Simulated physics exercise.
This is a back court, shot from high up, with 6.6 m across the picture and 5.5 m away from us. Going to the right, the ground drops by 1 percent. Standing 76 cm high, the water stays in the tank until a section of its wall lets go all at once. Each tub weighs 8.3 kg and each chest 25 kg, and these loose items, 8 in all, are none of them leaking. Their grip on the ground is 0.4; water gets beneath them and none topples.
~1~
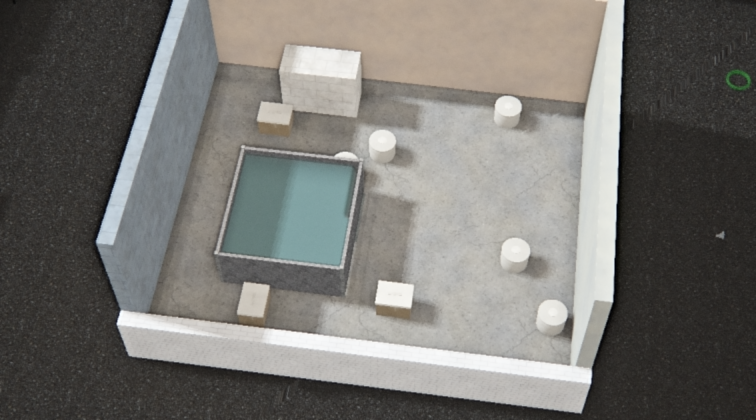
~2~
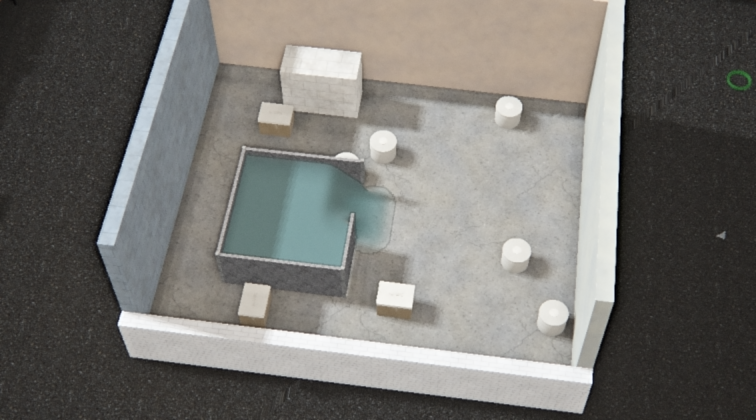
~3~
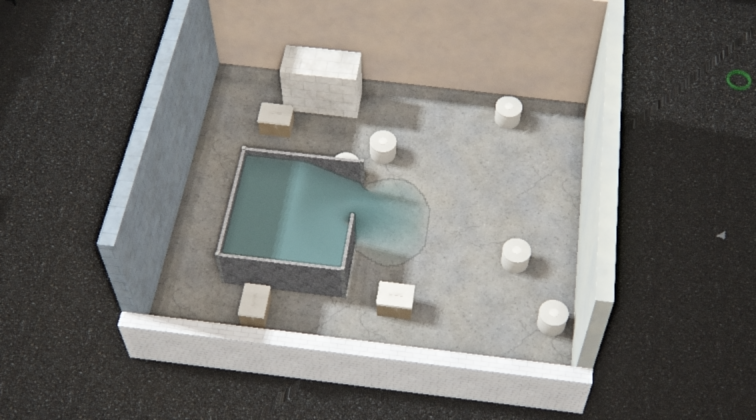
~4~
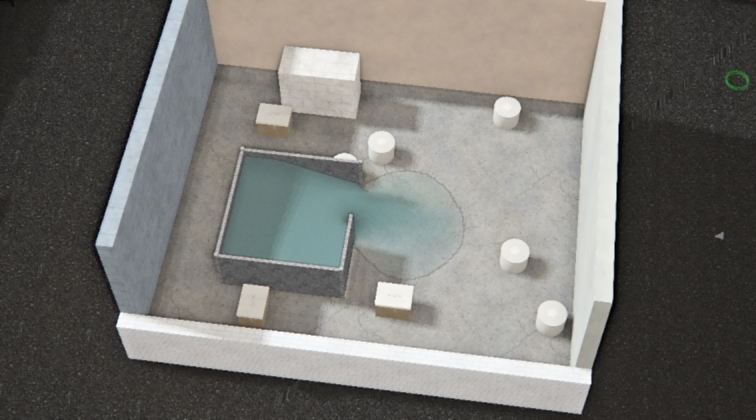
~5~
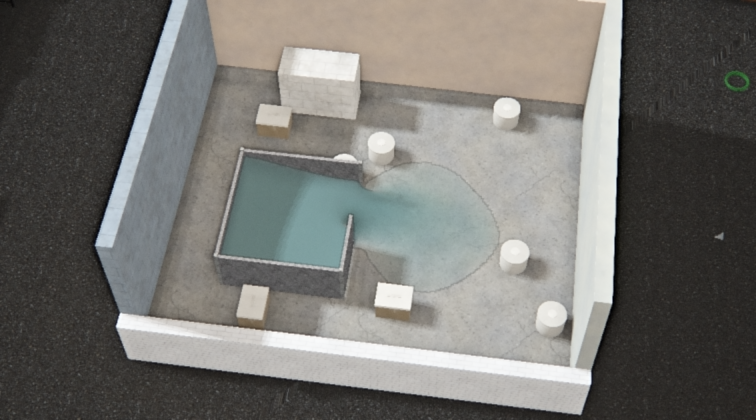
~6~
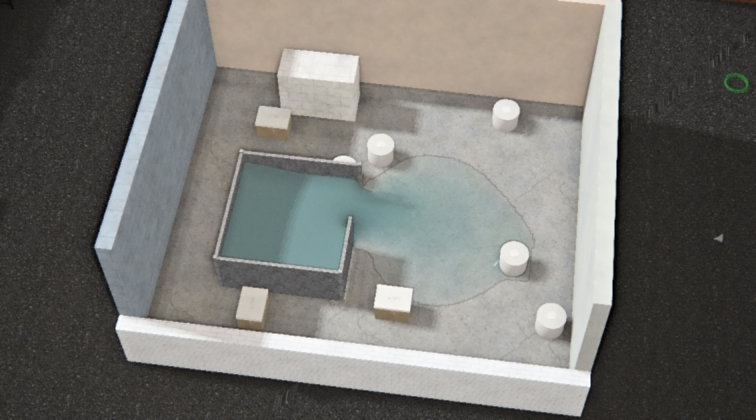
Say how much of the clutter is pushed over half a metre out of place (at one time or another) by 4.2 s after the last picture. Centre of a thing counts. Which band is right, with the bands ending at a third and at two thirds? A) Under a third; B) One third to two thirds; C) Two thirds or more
Answer: B.
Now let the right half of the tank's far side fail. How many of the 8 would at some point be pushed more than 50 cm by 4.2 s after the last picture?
In that case 6 of them.
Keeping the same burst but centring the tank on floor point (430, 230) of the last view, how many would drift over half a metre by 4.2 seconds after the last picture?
The count would be 4.
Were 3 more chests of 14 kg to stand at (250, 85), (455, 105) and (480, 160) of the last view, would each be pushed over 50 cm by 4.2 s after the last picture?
Taking them one by one: It stays within, then it goes beyond, then it goes beyond.
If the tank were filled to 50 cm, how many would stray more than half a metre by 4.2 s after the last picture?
I count 3 of them in that case.
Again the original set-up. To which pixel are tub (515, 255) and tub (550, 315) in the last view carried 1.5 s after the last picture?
Approx. (560, 294); approx. (550, 361).
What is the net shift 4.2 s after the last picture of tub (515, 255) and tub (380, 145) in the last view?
200 cm, then 0 cm.
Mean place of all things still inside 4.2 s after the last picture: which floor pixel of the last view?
That lands at roughly (378, 238).
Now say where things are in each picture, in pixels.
The first picture shows a tub at (516, 250) rests on the ground; a tub at (345, 163) rests on the ground; water covers 3.7 m2; 0 of 8 have shifted.
The second picture shows a tub at (517, 250), on the bottom; a tub at (346, 163), on the bottom; 4.3 m2 under water; 0 of 8 have shifted.
The third picture shows a tub at (517, 250), on the bottom; a tub at (346, 164), on the bottom; water covers 5.3 m2; 0 of 8 have shifted.
The fourth picture shows a tub at (515, 251), on the bottom; a tub at (344, 164) rests on the ground; water covers 6.5 m2; 0 of 8 have shifted.
The fifth picture shows a tub at (515, 252) rests on the ground; a tub at (344, 165), on the bottom; 8.0 m2 under water; 0 of 8 have shifted.
The sixth picture shows a tub at (514, 253), on the bottom; a tub at (343, 167) rests on the ground; water covers 9.6 m2; 0 of 8 have shifted.
Then, 0.4 s after the last picture 0 of 8 are over 50 cm from their spots; 0 afloat.
Then, 1.5 s after the last picture 3 of 8 are over 50 cm from their spots; 3 afloat.
Then, 2.8 s after the last picture 3 of 8 are over 50 cm from their spots; 3 afloat.
Then, 4.2 s after the last picture 3 of 8 are over 50 cm from their spots, and 3 have been at some point; 3 afloat.
